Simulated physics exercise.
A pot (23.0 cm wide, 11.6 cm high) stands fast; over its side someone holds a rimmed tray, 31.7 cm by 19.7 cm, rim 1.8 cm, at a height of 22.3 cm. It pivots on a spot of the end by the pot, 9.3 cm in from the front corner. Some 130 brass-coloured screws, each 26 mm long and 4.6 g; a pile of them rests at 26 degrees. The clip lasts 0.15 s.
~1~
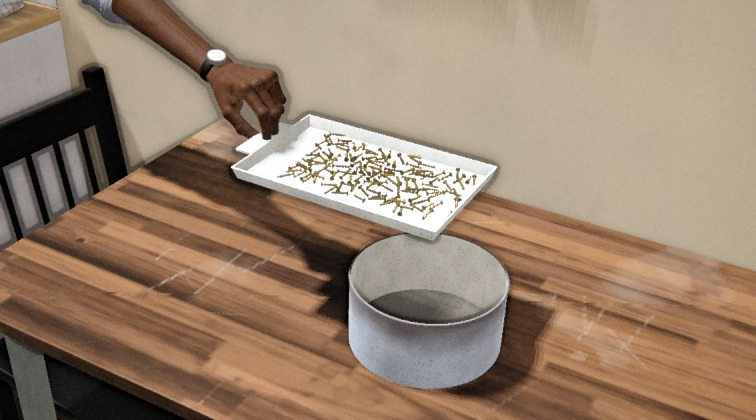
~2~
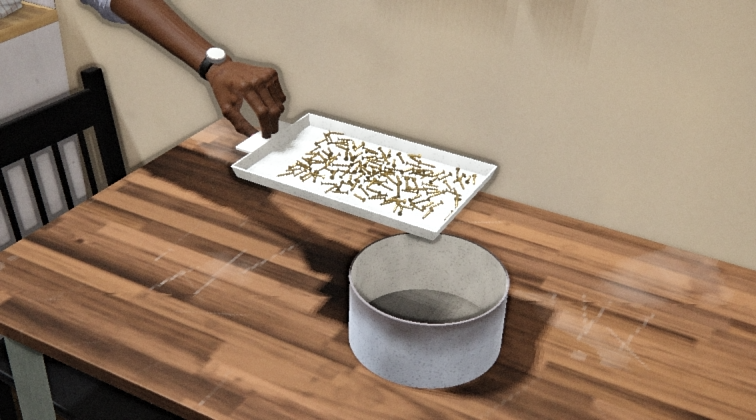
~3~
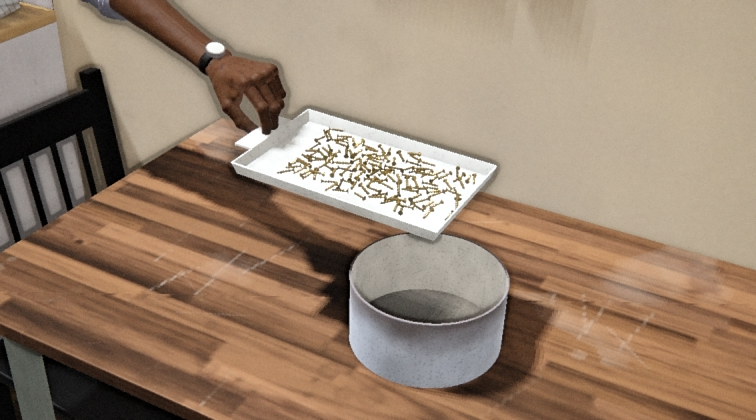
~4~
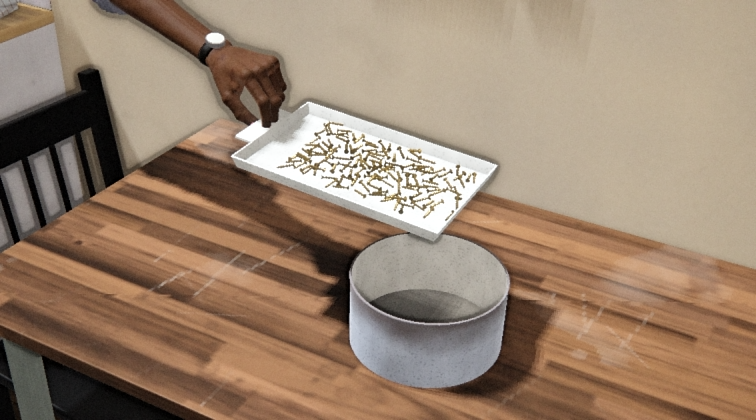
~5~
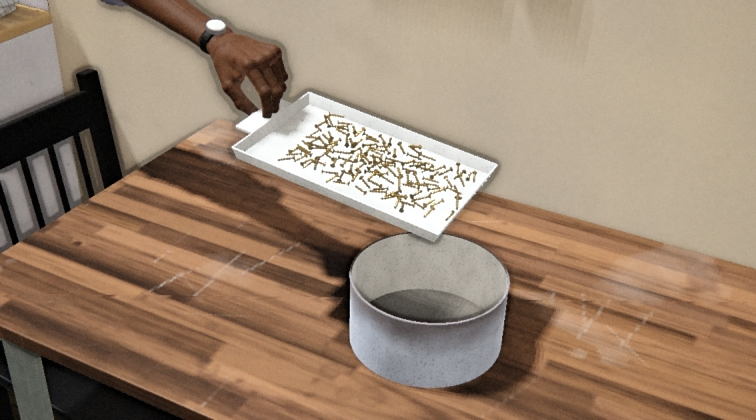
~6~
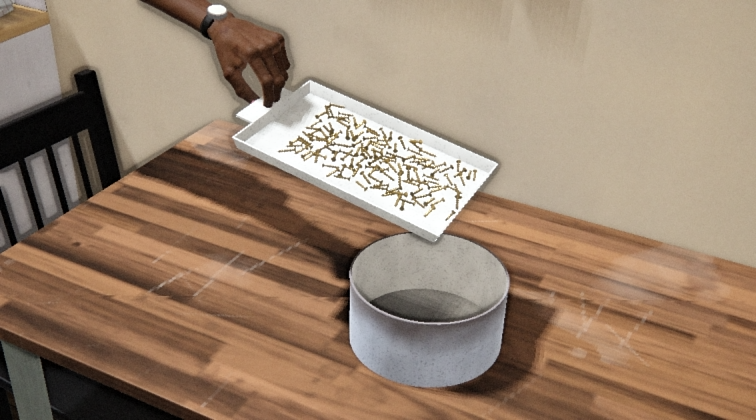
A wooden-topped table stands against a plain beige wall, seen from slightly above, with a black slatted chair at the left. A dark-skinned hand wearing a watch holds a white rimmed tray scattered with brass-coloured screws, above and behind a round pale grey pot. The hand slowly raises the tray's left end, tilting it slightly toward the pot, while the screws stay spread across it and the camera remains still.
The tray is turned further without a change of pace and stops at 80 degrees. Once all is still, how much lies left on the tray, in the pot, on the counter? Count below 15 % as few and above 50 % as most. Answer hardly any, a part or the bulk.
Tray: Hardly any, pot: The bulk, counter: A part.
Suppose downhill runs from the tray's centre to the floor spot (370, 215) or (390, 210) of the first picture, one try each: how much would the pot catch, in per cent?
Some 90 and 95 per cent.
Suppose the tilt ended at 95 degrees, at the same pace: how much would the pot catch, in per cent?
In that case some 65 per cent.
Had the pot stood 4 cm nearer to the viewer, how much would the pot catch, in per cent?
It would be near 65 per cent.
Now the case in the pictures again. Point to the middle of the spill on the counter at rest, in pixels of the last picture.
At about (534, 390).
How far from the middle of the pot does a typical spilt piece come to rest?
Some 24 cm.
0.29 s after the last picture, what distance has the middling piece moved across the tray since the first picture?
About 4 cm.
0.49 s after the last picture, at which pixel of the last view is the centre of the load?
Around (461, 212).
Then, 0.29 s after the last picture, tilt 45 degrees; the tray holds 100 %, the pot 0 %.
Then, 0.49 s after the last picture, tilt 68 degrees; the tray holds 90 %, the pot 0 %.
Then, 0.80 s after the last picture, tilt 80 degrees; the tray holds 5 %, the pot 60 %.
In the end, tray 5 %, pot 65 %, counter 35 %.
